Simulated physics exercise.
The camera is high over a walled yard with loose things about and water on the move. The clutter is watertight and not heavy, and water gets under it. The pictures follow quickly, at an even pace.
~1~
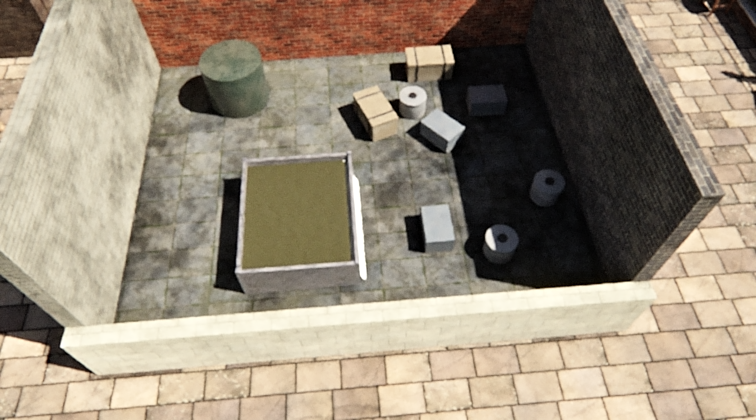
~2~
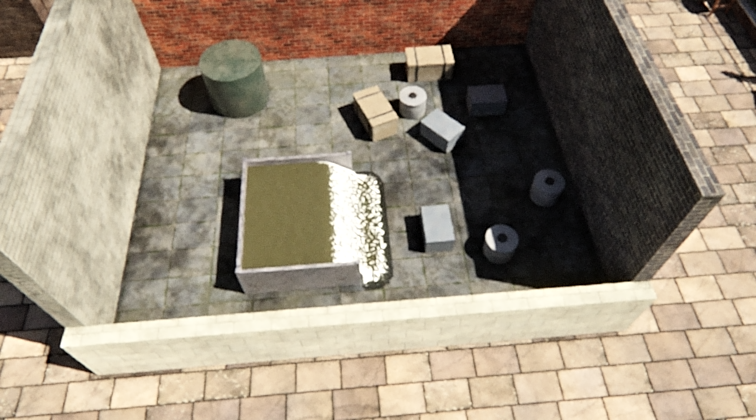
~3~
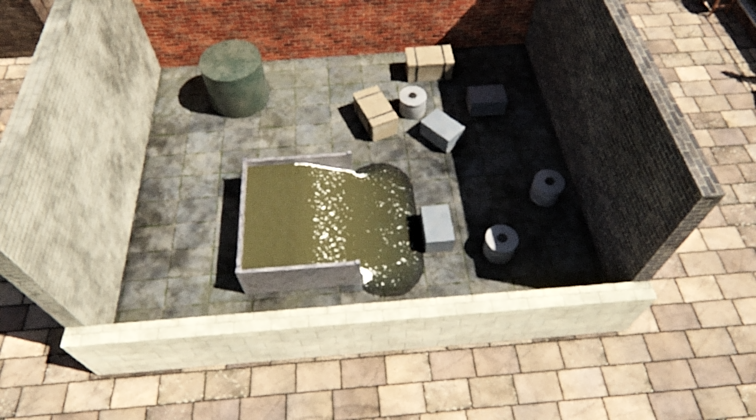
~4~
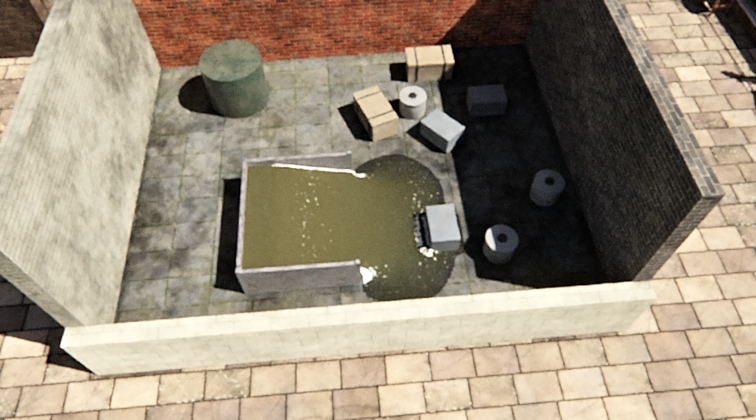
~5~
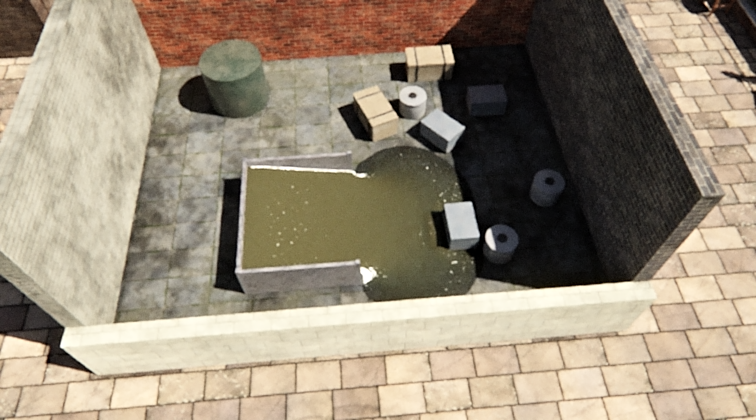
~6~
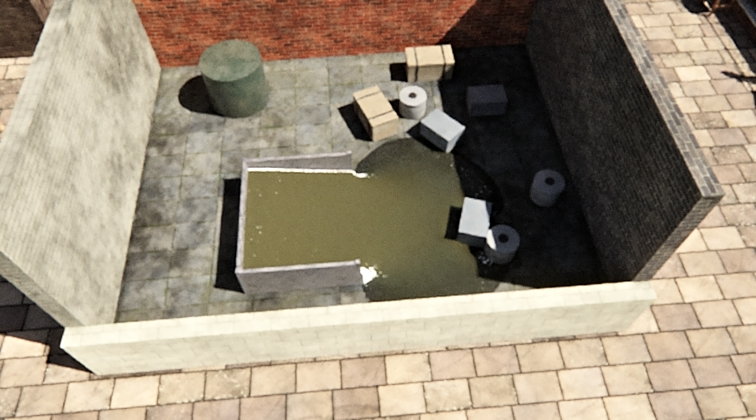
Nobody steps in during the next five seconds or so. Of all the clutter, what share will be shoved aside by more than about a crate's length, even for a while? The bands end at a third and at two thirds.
That comes to between one and two thirds.
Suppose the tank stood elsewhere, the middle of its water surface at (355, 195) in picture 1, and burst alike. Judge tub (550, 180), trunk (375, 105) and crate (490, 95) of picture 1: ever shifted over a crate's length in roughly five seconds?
In that order: That far or more, not that far, swept aside.
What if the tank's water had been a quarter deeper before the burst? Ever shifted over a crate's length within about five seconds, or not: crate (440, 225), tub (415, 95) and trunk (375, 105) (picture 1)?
In turn: Pushed that far, not that far, less than that.
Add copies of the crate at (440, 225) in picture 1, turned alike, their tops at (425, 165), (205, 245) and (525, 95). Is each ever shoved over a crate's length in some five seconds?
One after the other: Yes, no, yes.
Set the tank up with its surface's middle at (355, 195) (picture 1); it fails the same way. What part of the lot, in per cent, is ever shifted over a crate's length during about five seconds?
Near 80 in a hundred.
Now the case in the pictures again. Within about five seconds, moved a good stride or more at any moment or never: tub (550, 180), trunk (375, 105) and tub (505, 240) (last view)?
In turn: Yes, short of that, shifted that much.
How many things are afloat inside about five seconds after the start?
I count 4.
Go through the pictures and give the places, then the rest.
The first picture shows a crate at (438, 223) rests on the ground; a tub at (502, 238) rests on the ground; 0 of 8 have shifted.
The second picture shows a crate at (438, 223), on the bottom; a tub at (502, 238), on the bottom; 0 of 8 have shifted.
The third picture shows a crate at (438, 223) rests on the ground; a tub at (502, 238) rests on the ground; 0 of 8 have shifted.
The fourth picture shows a crate at (443, 222) rests on the ground, close to its start; a tub at (502, 238), on the bottom; 1 of 8 have shifted.
The fifth picture shows a crate at (461, 220) rests on the ground, a stride from its start; a tub at (502, 238) rests on the ground; 1 of 8 have shifted.
The sixth picture shows a crate at (476, 217) rests on the ground, a stride from its start; a tub at (504, 239), on the bottom; 1 of 8 have shifted.
A moment on, 1 of 8 are well off their spots; 1 afloat.
Next, 3 of 8 are well off their spots; 4 afloat.
Later, 5 of 8 are well off their spots; 4 afloat.
In the end, 5 of 8 are well off their spots, and 5 have been at some point; 4 afloat.
